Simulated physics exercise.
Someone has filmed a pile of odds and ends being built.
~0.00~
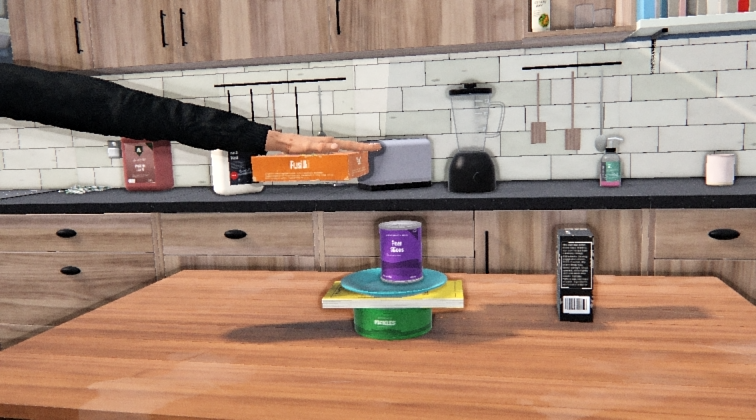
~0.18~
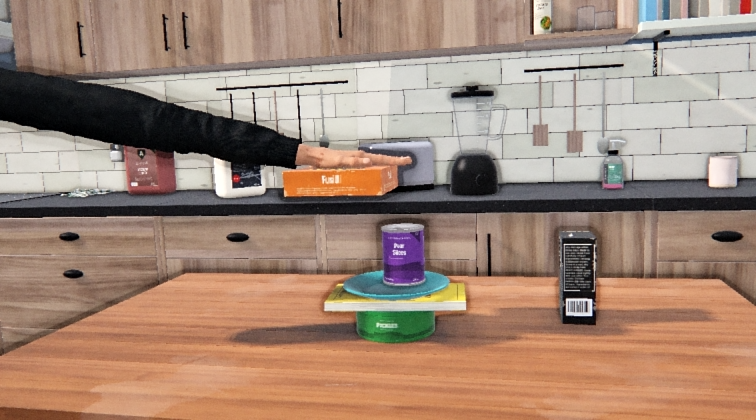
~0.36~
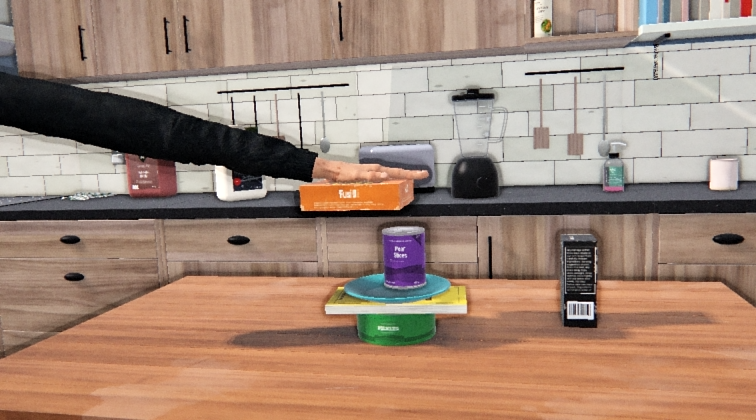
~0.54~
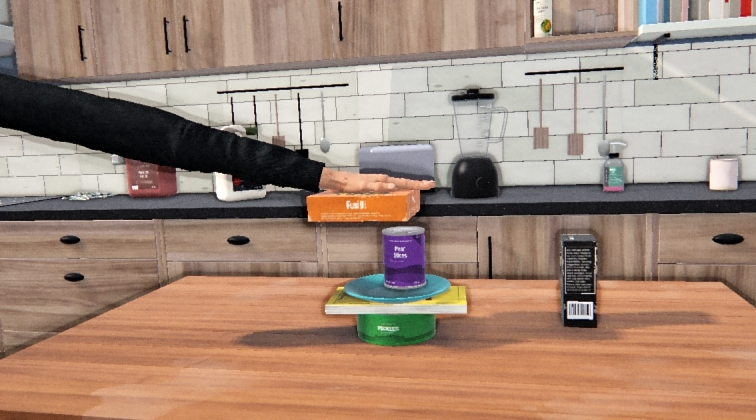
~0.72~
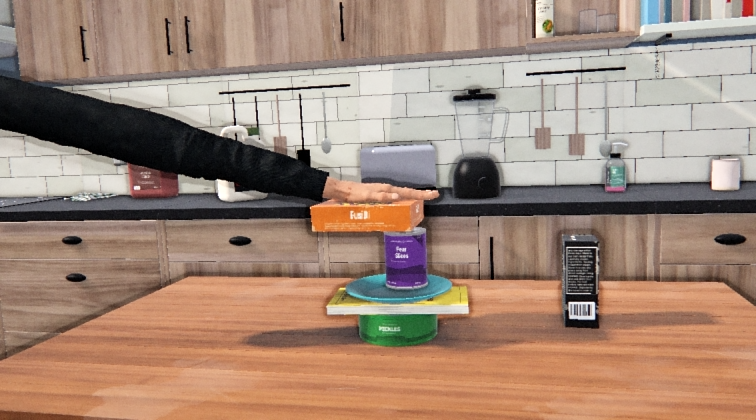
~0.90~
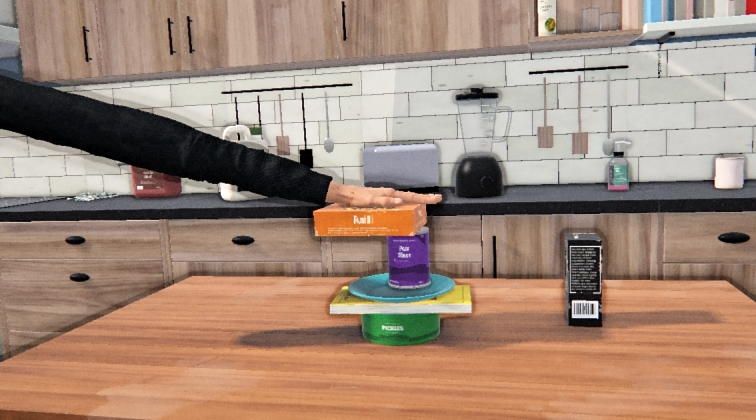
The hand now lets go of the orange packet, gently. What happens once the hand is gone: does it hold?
The pile loses its balance.
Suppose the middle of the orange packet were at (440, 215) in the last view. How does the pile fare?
Then it gives way.
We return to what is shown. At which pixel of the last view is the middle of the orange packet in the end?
At about (367, 238).
After 1.20 s, orange packet now fallen.
After 1.50 s, nothing new.
After 3.00 s, orange packet resting near (368, 239).
In the end (4.0 s), fallen, orange packet; the other 5 unmoved. At the end, from the last picture's camera, orange packet near (368, 239). The pile comes apart.
